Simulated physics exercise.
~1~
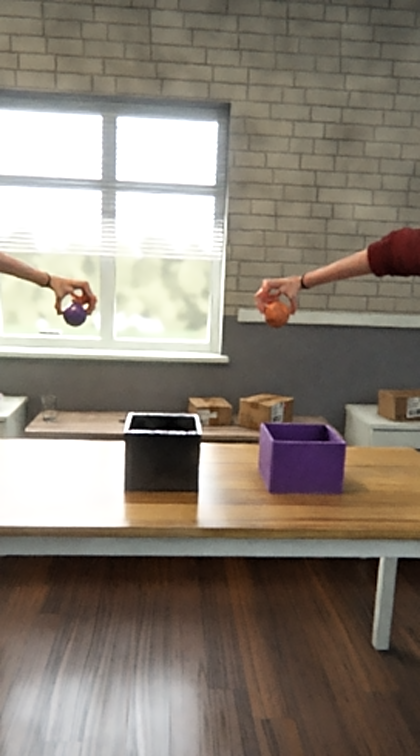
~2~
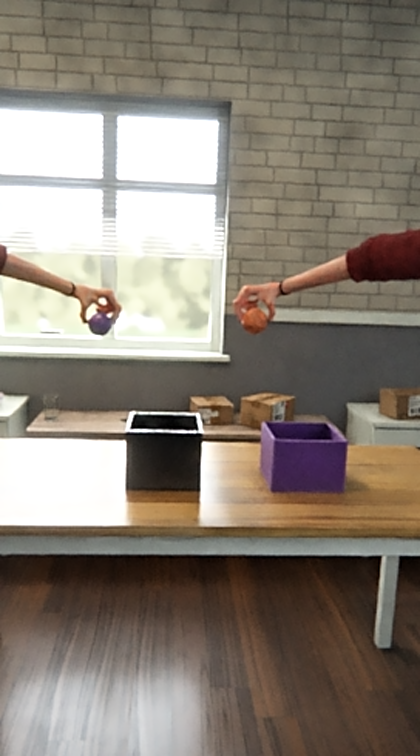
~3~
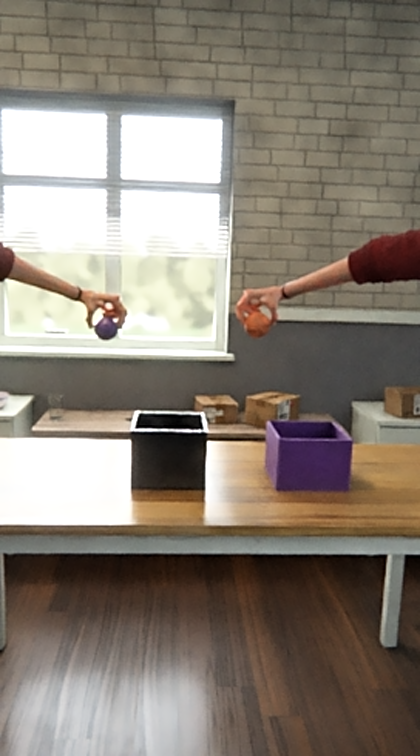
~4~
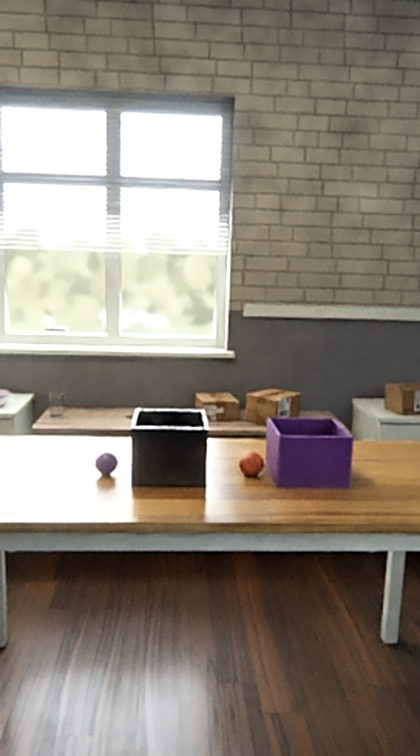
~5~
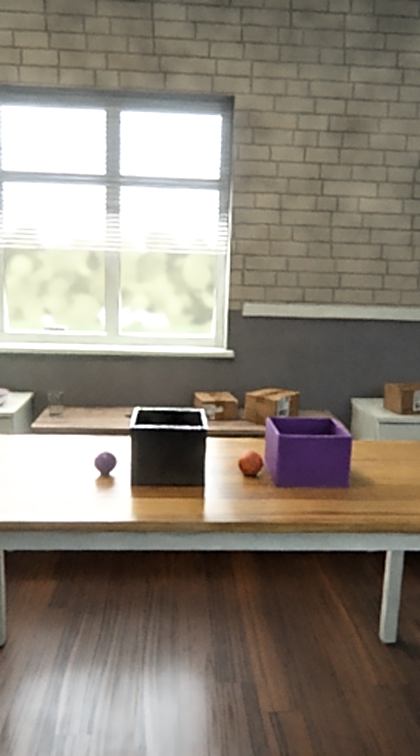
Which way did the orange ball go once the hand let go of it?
It went down, ending up on the table between the two boxes.
